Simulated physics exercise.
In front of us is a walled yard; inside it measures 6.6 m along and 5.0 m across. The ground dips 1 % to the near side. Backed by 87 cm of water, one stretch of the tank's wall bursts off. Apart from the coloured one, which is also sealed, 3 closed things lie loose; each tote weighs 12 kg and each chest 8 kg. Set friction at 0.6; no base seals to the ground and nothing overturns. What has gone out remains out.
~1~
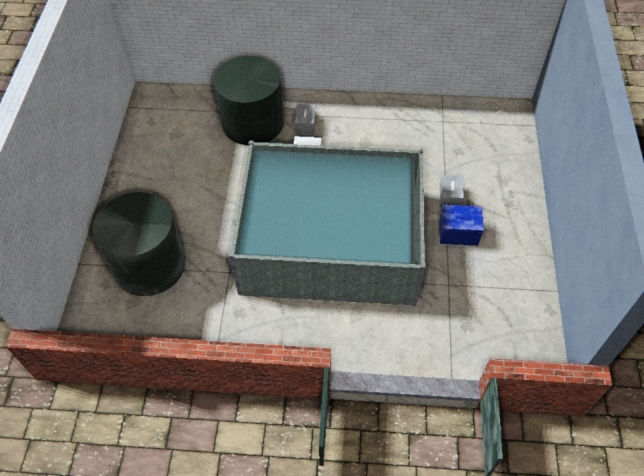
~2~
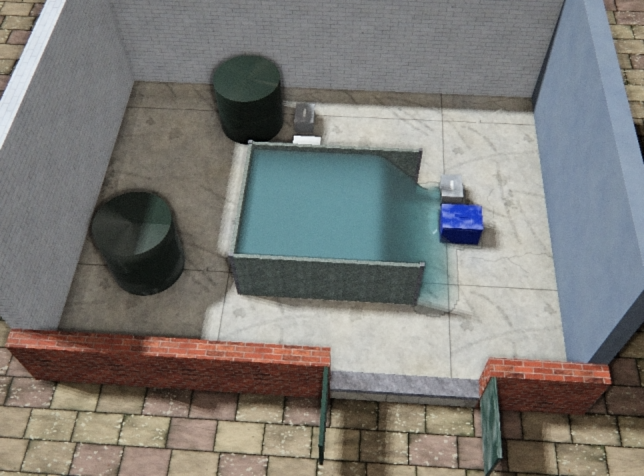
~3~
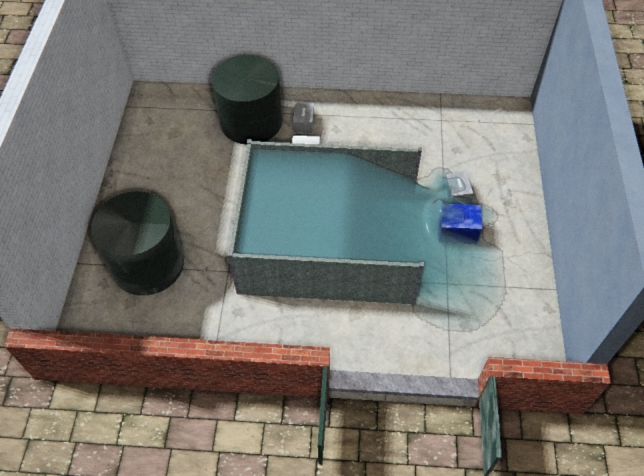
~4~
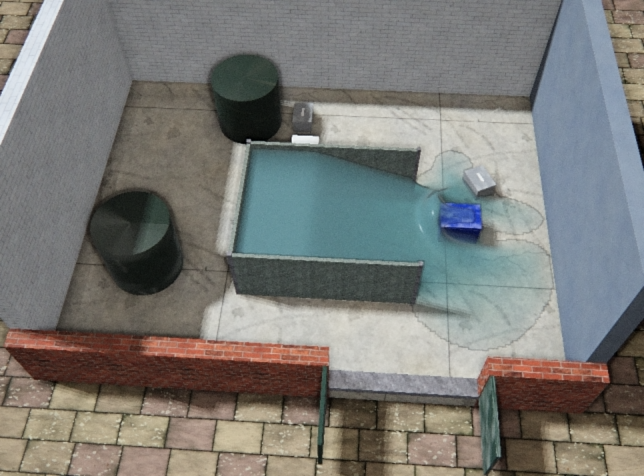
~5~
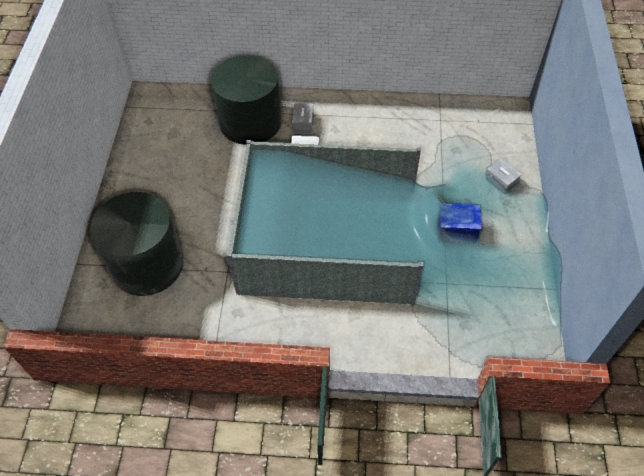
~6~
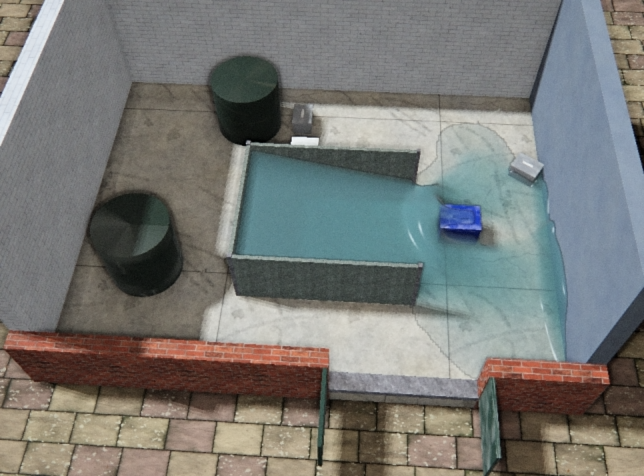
Water poured out of a tank in a walled yard when its right side gave way, spreading across the floor to the right-hand wall and pushing a small grey box along while the blue one stayed put.
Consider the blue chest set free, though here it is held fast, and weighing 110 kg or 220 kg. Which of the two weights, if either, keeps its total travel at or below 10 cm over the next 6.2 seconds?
Only the larger one does.
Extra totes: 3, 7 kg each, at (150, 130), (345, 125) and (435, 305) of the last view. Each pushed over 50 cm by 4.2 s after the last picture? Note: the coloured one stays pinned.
First one stayed within, second went beyond, third went beyond.
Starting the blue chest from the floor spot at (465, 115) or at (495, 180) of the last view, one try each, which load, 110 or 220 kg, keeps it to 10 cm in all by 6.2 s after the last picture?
In turn: Only the larger holds; it takes the larger.
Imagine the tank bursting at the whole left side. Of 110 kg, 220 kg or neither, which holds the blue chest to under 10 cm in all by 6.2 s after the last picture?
Then I'd expect the light mass to do.
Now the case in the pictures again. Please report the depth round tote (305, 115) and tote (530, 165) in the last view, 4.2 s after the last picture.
Some 18 cm at the first, some 13 cm at the second.
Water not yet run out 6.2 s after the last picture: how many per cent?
Some 82 per cent remains.
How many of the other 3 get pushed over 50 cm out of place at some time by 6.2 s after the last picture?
That comes to 1.
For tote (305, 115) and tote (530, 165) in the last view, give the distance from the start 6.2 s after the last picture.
20 cm, 250 cm.
Then, 0.6 s after the last picture the blue chest would be 50 cm from its start with 110 kg and 0 cm from its start with 220 kg; 20 cm of water round it then.
Then, 2.3 s after the last picture the blue chest would be 74 cm from its start with 110 kg and 0 cm from its start with 220 kg; 21 cm of water round it then.
Then, 4.2 s after the last picture the blue chest would be 74 cm from its start with 110 kg and 0 cm from its start with 220 kg; 14 cm of water round it then.
Then, 6.2 s after the last picture the blue chest would be 74 cm from its start with 110 kg and 0 cm from its start with 220 kg; 11 cm of water round it then.
